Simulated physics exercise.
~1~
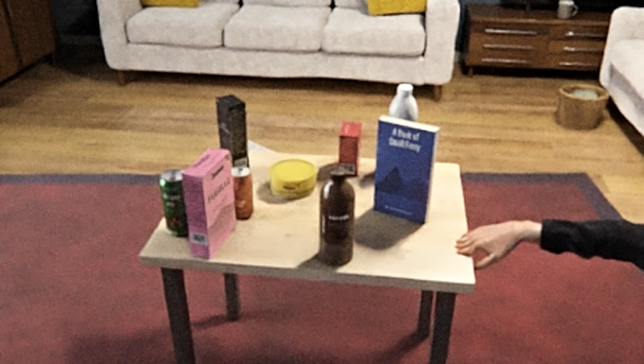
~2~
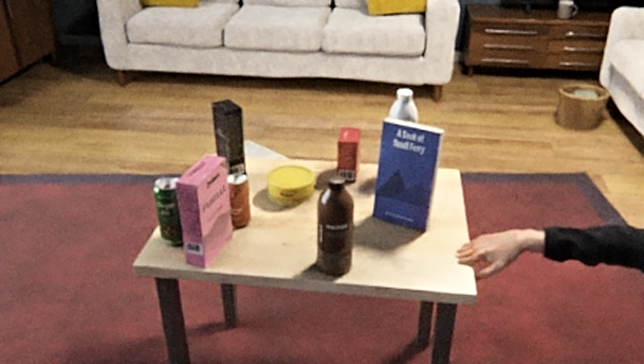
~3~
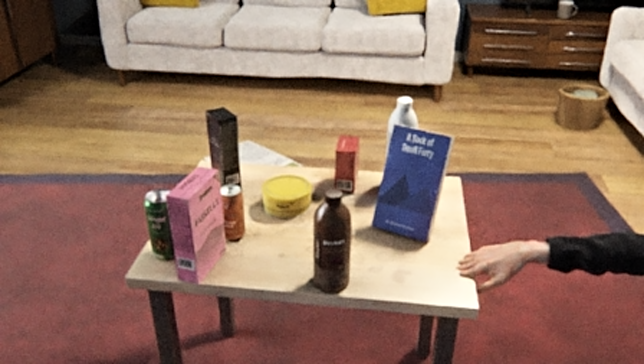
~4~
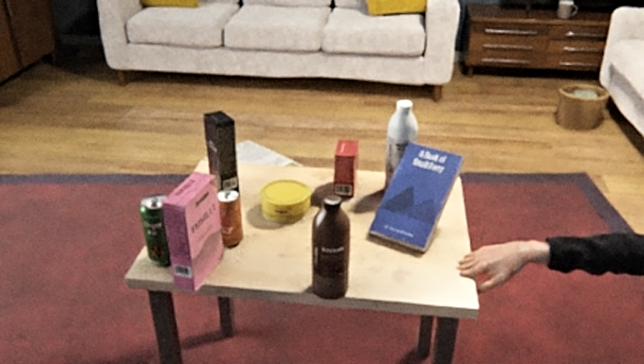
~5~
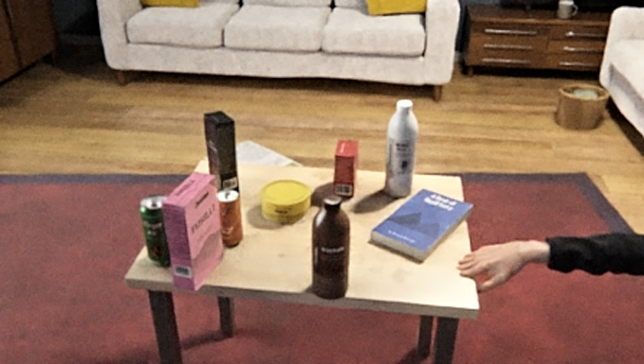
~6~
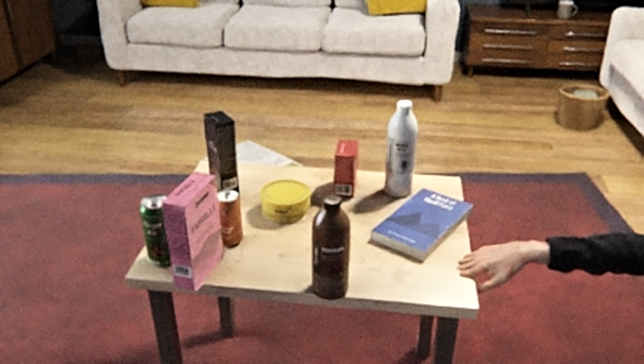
In a living room with a pale sofa behind, a light wooden side table stands on a red rug, seen from slightly above. On it are green and orange cans and a pink packet at left, a black carton and yellow tub further back, a red packet, a white bottle, a brown bottle in front and an upright blue book at right. A hand at the right edge stays by the table as it shifts towards the viewer. The book leans back further and further, then falls flat. The table stops, the book lying down and everything else upright.
